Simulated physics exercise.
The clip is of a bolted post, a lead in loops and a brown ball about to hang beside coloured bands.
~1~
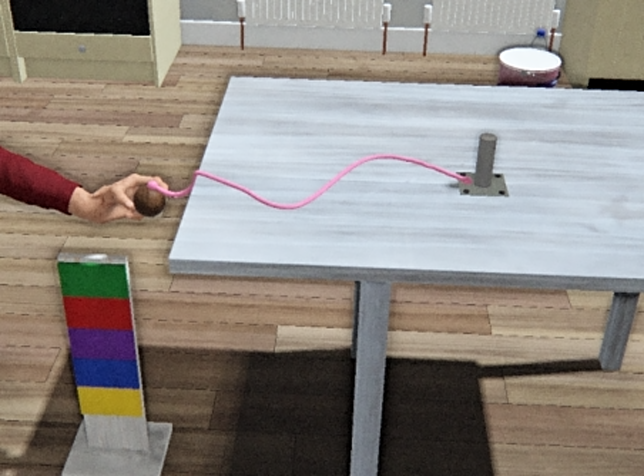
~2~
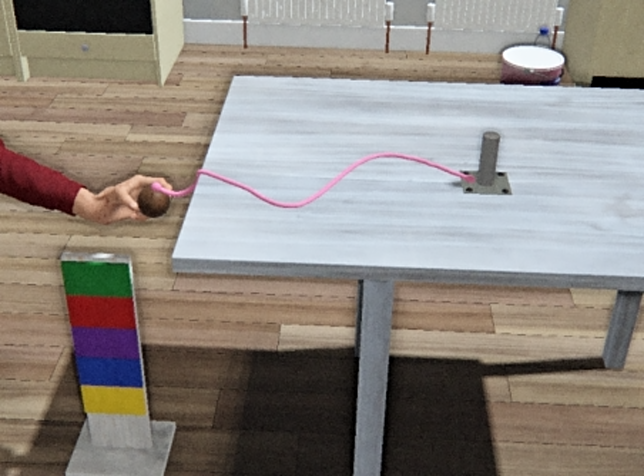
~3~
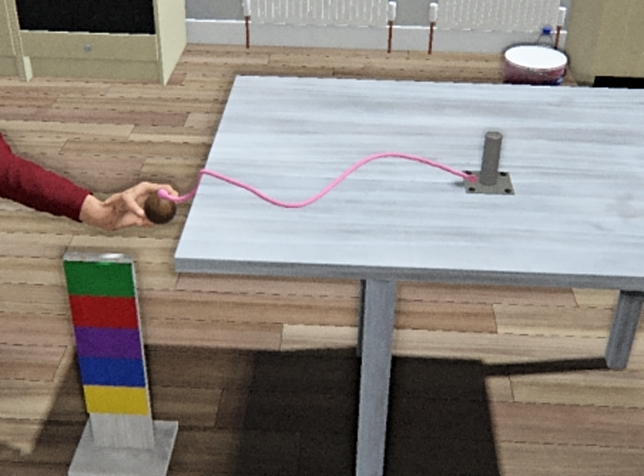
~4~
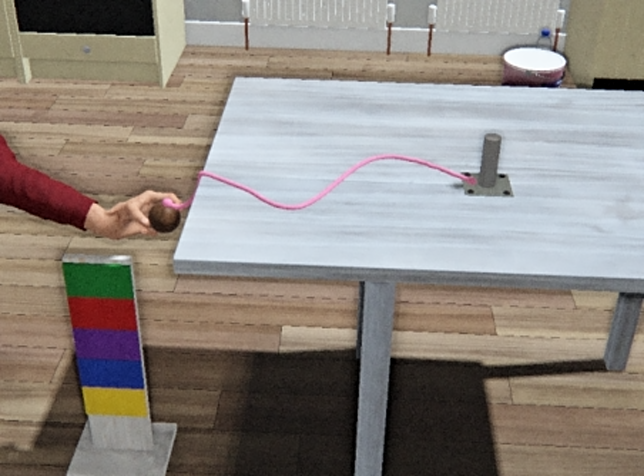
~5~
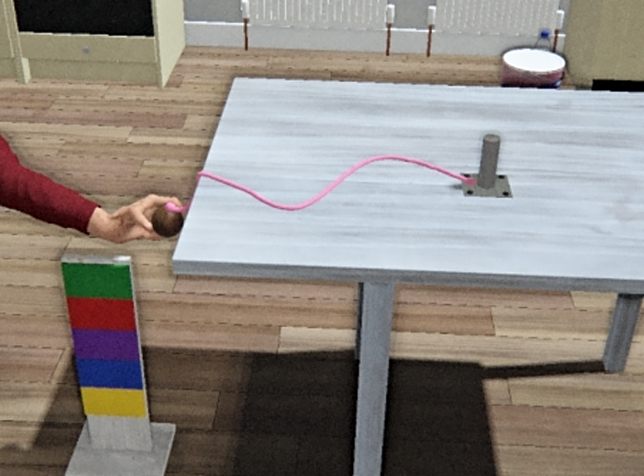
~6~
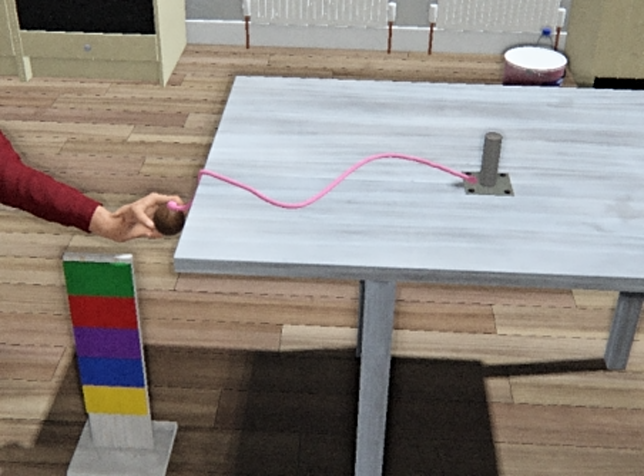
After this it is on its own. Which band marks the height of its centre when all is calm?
Its centre hangs level with the red band.
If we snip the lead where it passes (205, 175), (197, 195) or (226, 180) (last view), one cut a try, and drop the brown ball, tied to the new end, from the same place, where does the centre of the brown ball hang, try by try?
The places are (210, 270), (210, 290) and (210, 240).
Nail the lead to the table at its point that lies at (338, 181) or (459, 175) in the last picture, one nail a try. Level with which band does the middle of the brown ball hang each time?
In that order: Green; red.
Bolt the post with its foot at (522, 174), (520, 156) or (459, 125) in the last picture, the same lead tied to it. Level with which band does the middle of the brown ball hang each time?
One after the other, green; green; red.
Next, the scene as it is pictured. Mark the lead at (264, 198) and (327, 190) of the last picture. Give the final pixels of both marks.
Near (202, 186) and (269, 175).
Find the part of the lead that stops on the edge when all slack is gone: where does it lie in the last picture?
It lies at about (274, 203).
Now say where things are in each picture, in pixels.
The first picture shows brown ball (150, 201); green (93, 282); red (97, 314); purple (102, 345); blue (106, 375); yellow (110, 403).
The second picture shows brown ball (154, 202); lead through (442, 169) (372, 157) (332, 184) (272, 203) (219, 178).
The third picture shows brown ball (160, 209).
The fourth picture shows brown ball (165, 217); lead through (443, 170) (373, 159) (333, 186) (273, 204) (220, 179).
The fifth picture shows brown ball (168, 222).
The sixth picture shows brown ball (169, 220); lead through (444, 169) (374, 158) (334, 185) (274, 203) (221, 178).
Soon after, ball near (204, 309); level with red.
After that, ball near (212, 316); level with red.
In the end, ball near (208, 317); level with red. Its middle rests at the red band.
